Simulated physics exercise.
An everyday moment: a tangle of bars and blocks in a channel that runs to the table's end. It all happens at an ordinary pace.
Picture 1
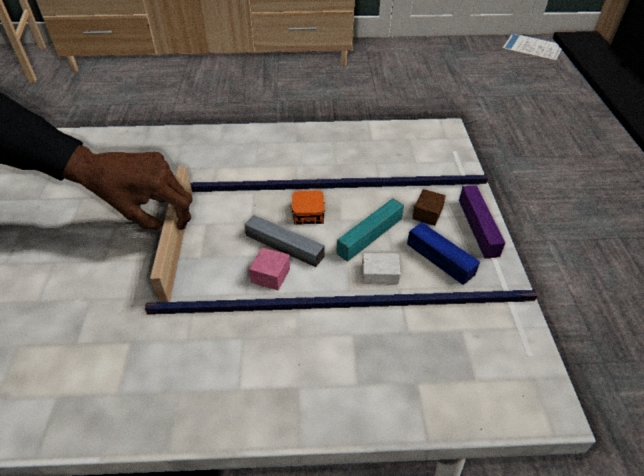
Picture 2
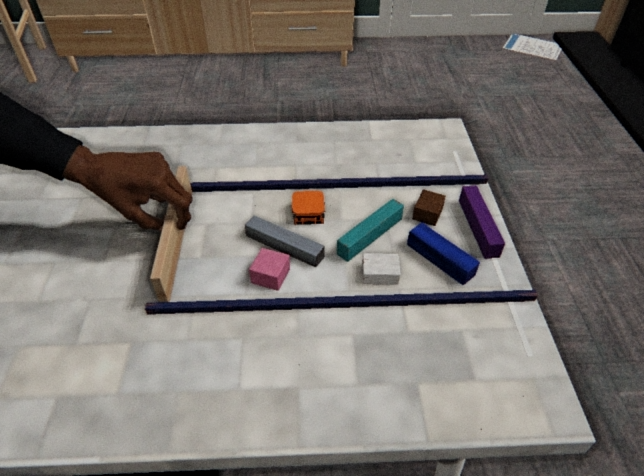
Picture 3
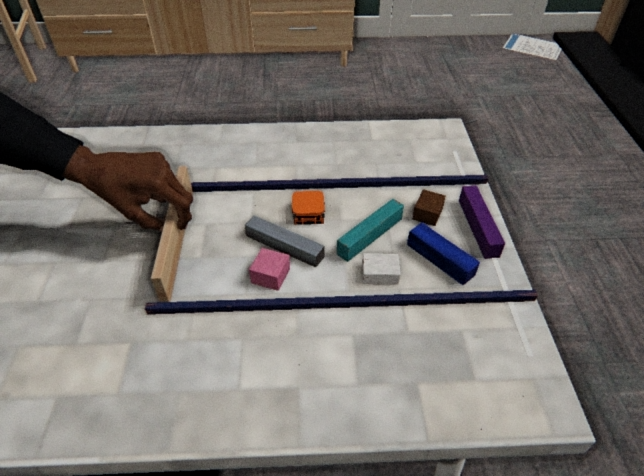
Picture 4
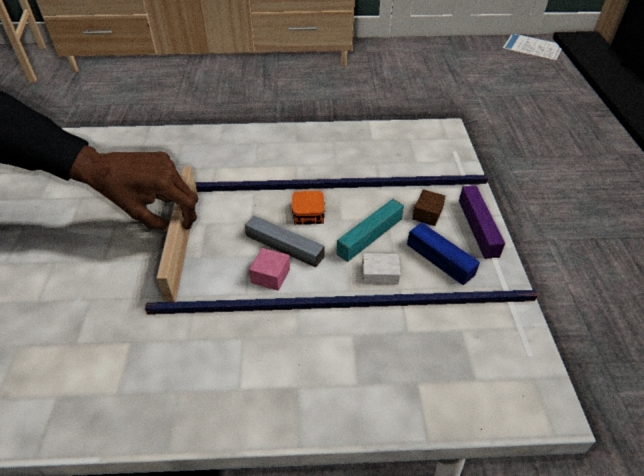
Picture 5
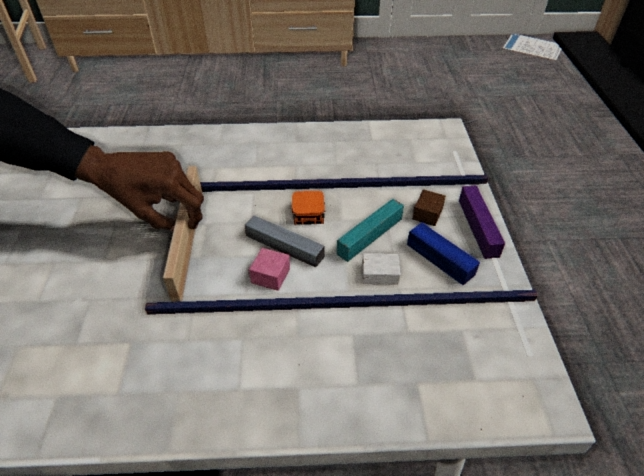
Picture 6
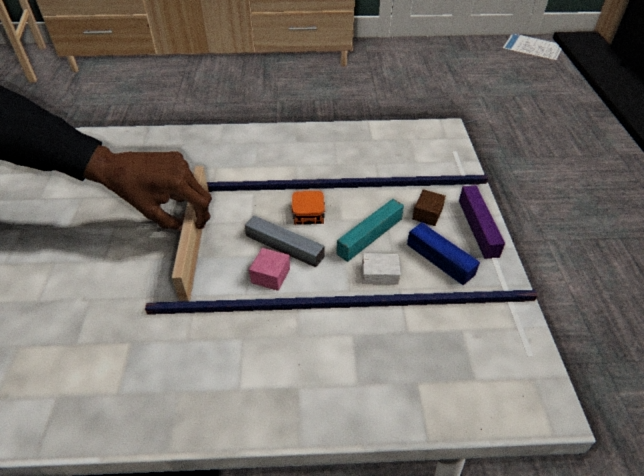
On a pale tiled tabletop, a hand slides a wooden board slightly right toward scattered blocks.
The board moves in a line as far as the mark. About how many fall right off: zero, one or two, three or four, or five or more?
In the end the number that fall off is five or more.
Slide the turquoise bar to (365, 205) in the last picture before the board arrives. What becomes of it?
Then it drops off.
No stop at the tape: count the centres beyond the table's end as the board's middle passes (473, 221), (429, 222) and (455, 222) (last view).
Past the end: 5, 1 and 3.
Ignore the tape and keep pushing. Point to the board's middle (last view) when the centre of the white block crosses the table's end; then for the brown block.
Near (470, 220) and (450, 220).
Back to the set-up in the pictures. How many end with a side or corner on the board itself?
3 of them.
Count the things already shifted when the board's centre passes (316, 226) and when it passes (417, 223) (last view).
By then 5, and 8.
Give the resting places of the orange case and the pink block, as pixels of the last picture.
The orange case at (488, 192), the pink block at (514, 259).
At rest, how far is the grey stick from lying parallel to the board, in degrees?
Some 25 degrees.
Early on, none off yet; purple bar at rest near (481, 220); brown block at rest near (429, 207); blue stick at rest near (442, 253).
Finally, the number that fall off is five or more; lost, turquoise bar, white block, blue stick, brown block and purple bar.
